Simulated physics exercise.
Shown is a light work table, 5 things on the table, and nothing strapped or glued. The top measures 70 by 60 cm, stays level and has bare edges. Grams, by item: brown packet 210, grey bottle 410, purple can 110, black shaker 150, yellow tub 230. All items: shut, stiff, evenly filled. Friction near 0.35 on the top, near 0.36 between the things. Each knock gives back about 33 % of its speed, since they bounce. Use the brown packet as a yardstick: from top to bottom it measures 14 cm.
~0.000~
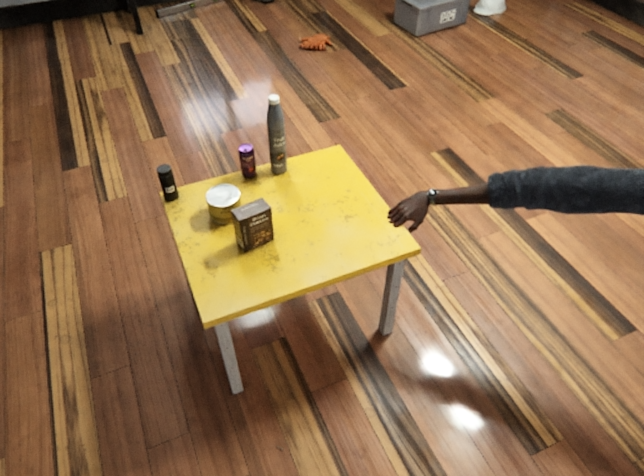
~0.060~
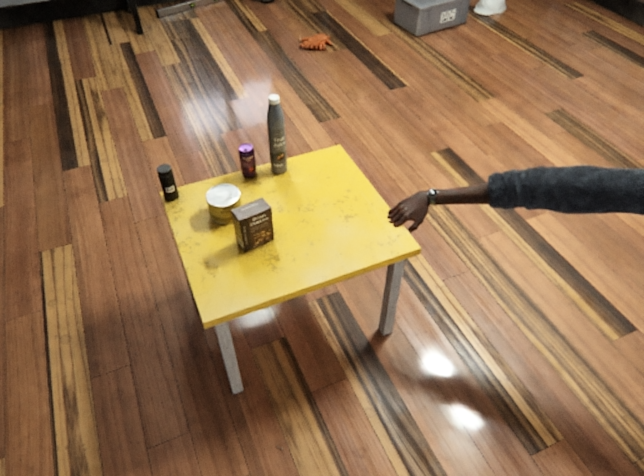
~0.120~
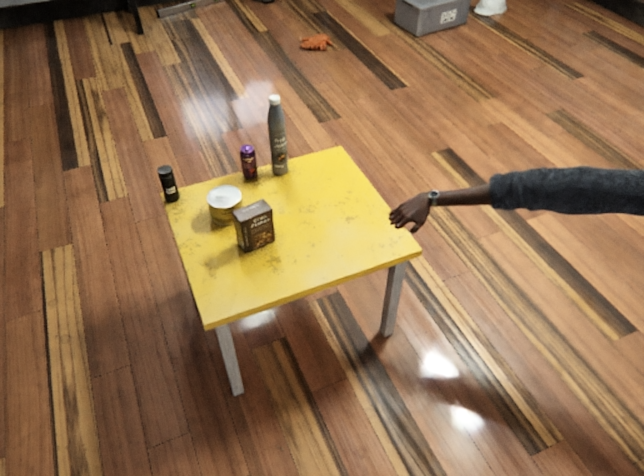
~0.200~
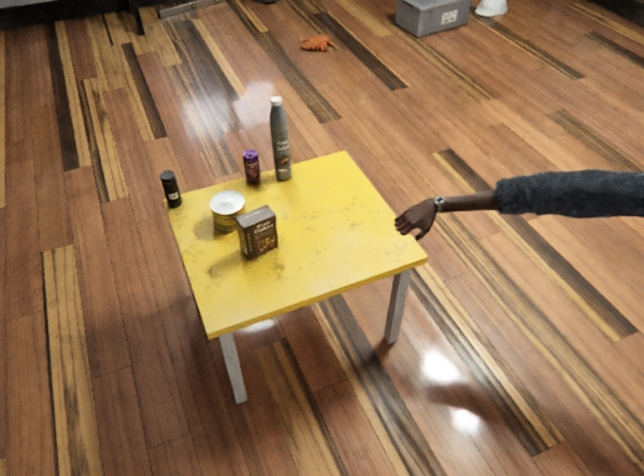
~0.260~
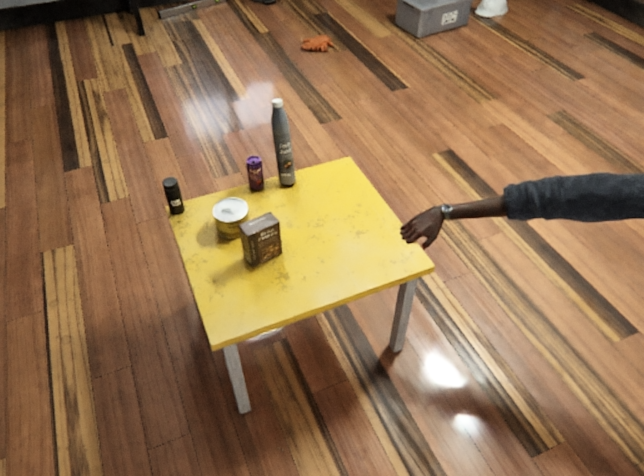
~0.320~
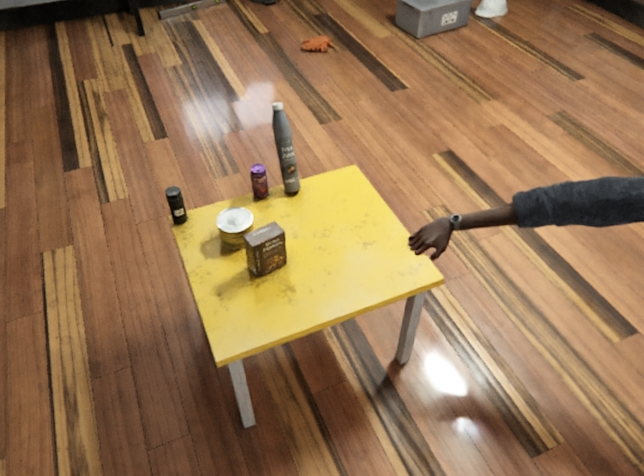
On a wooden floor, a hand drags a yellow table holding five items slightly toward the viewer.
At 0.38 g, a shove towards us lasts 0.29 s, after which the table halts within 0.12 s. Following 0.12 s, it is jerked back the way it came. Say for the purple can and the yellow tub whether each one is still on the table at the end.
Outcome: My guess is the purple can is still up there. My guess is the yellow tub is still up there.
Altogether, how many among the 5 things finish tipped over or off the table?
1.
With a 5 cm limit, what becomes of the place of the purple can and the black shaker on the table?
As for the purple can, it winds up somewhere else, and the black shaker winds up somewhere else.
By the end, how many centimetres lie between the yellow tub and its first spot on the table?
It ends about 0 centimetres from where it started.
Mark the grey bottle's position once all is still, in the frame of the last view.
In the last picture it sits around (301, 282).
After 0.52 s, table along by 22 cm; purple can moved 5 cm near (275, 210); yellow tub moved 4 cm near (250, 259); black shaker moved 5 cm.
After 0.72 s, table along by 19 cm; purple can moved 10 cm near (277, 214); yellow tub moved 6 cm near (249, 257); black shaker moved 11 cm.
After 0.82 s, table along by 12 cm; purple can moved 13 cm near (273, 206); yellow tub moved 7 cm near (244, 244); black shaker moved 13 cm.
After 1.02 s, purple can moved 12 cm near (259, 182); yellow tub moved 4 cm near (229, 213); black shaker moved 12 cm.
In the end (1.7 s), off the table, grey bottle; not toppled but over 5 cm from the start, brown packet, purple can and black shaker; the last one under 5 cm from the start. In the last view, purple can near (257, 178), yellow tub near (226, 206).
